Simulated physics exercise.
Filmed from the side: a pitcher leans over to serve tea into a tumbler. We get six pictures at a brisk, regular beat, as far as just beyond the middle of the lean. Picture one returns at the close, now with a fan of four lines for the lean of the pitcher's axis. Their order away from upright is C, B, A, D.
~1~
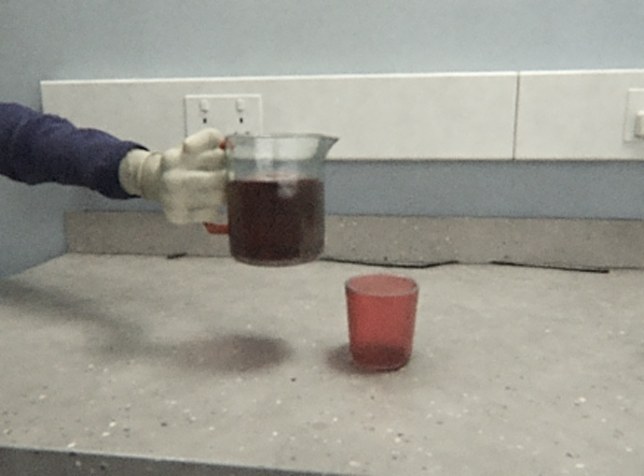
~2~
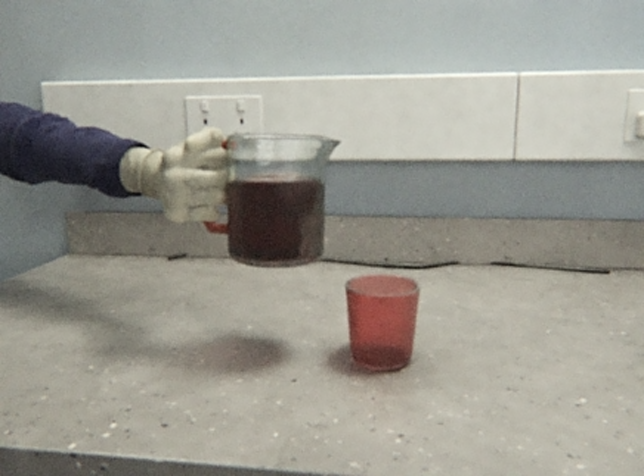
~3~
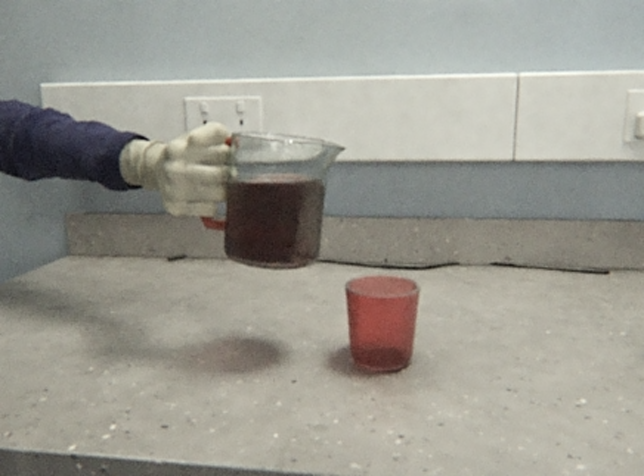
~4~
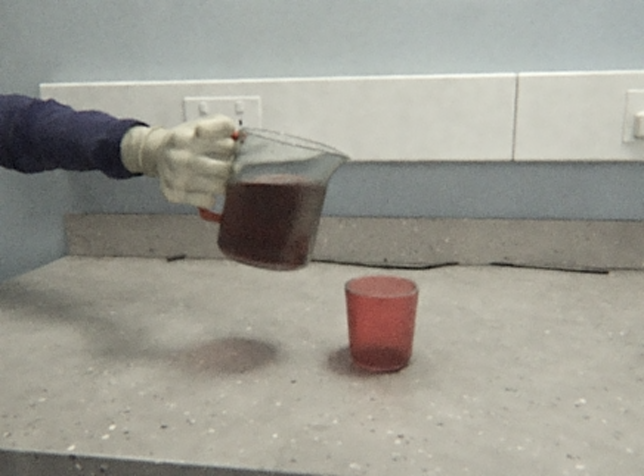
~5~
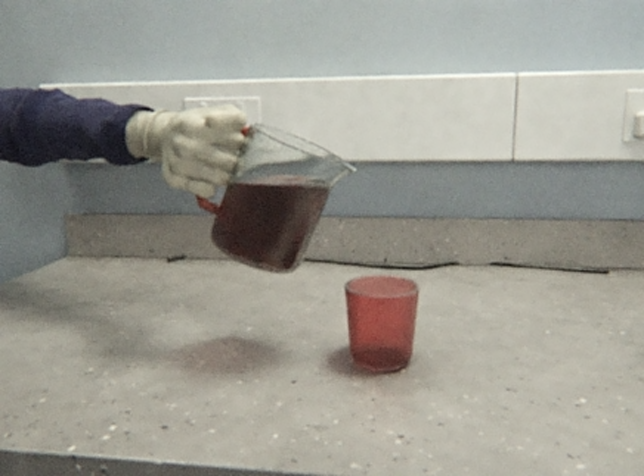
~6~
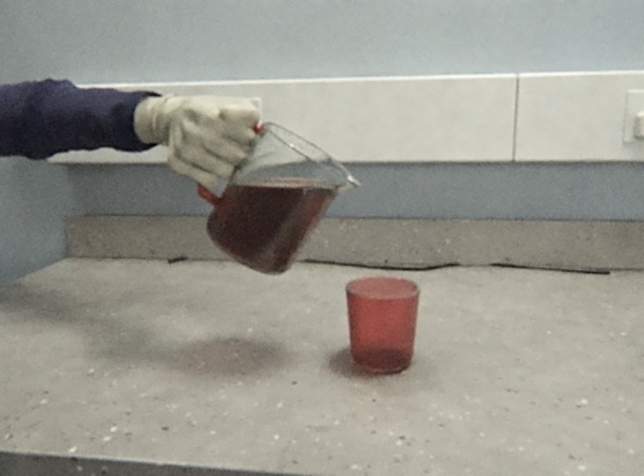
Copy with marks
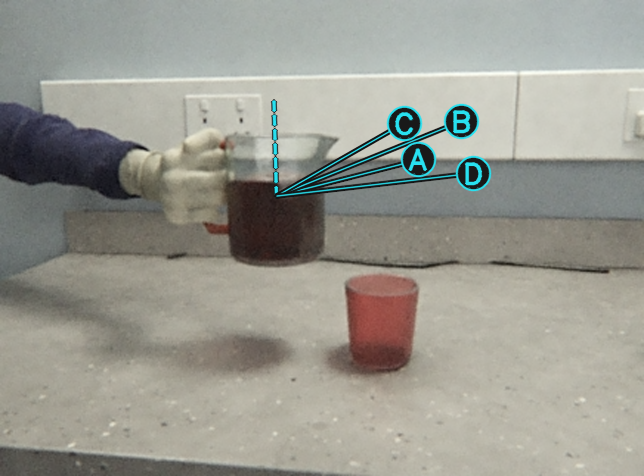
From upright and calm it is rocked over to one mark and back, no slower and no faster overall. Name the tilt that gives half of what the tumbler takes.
C beats the others.
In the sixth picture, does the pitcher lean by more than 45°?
No, it does not.
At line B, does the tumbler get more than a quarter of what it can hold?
Yes, clearly.
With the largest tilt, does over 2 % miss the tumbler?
Yes.
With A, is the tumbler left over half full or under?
Over half.
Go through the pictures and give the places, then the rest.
In the first picture, upright, lip at (337, 138); rim of the tumbler round (382, 283); nothing has left yet.
In the second picture, upright, lip at (340, 141); nothing has left yet.
In the third picture, tipped about 7°, lip at (344, 148); nothing has left yet.
In the fourth picture, tipped about 14°, lip at (349, 157); nothing has left yet.
In the fifth picture, tipped about 23°, lip at (355, 170); nothing has left yet.
In the sixth picture, tipped about 33°, lip at (359, 185); nothing has left yet.
In cyan, A at (402, 164); B at (445, 127); C at (389, 131); D at (456, 175).
For line A, the tumbler ends with about 75 % of what it can hold; 21 % of the tea is spilt.
For line B, the tumbler ends with about 71 % of what it can hold; 8 % of the tea is spilt.
For line C, the tumbler ends with about 54 % of what it can hold.
For line D, the tumbler ends with about 88 % of what it can hold; 29 % of the tea is spilt.
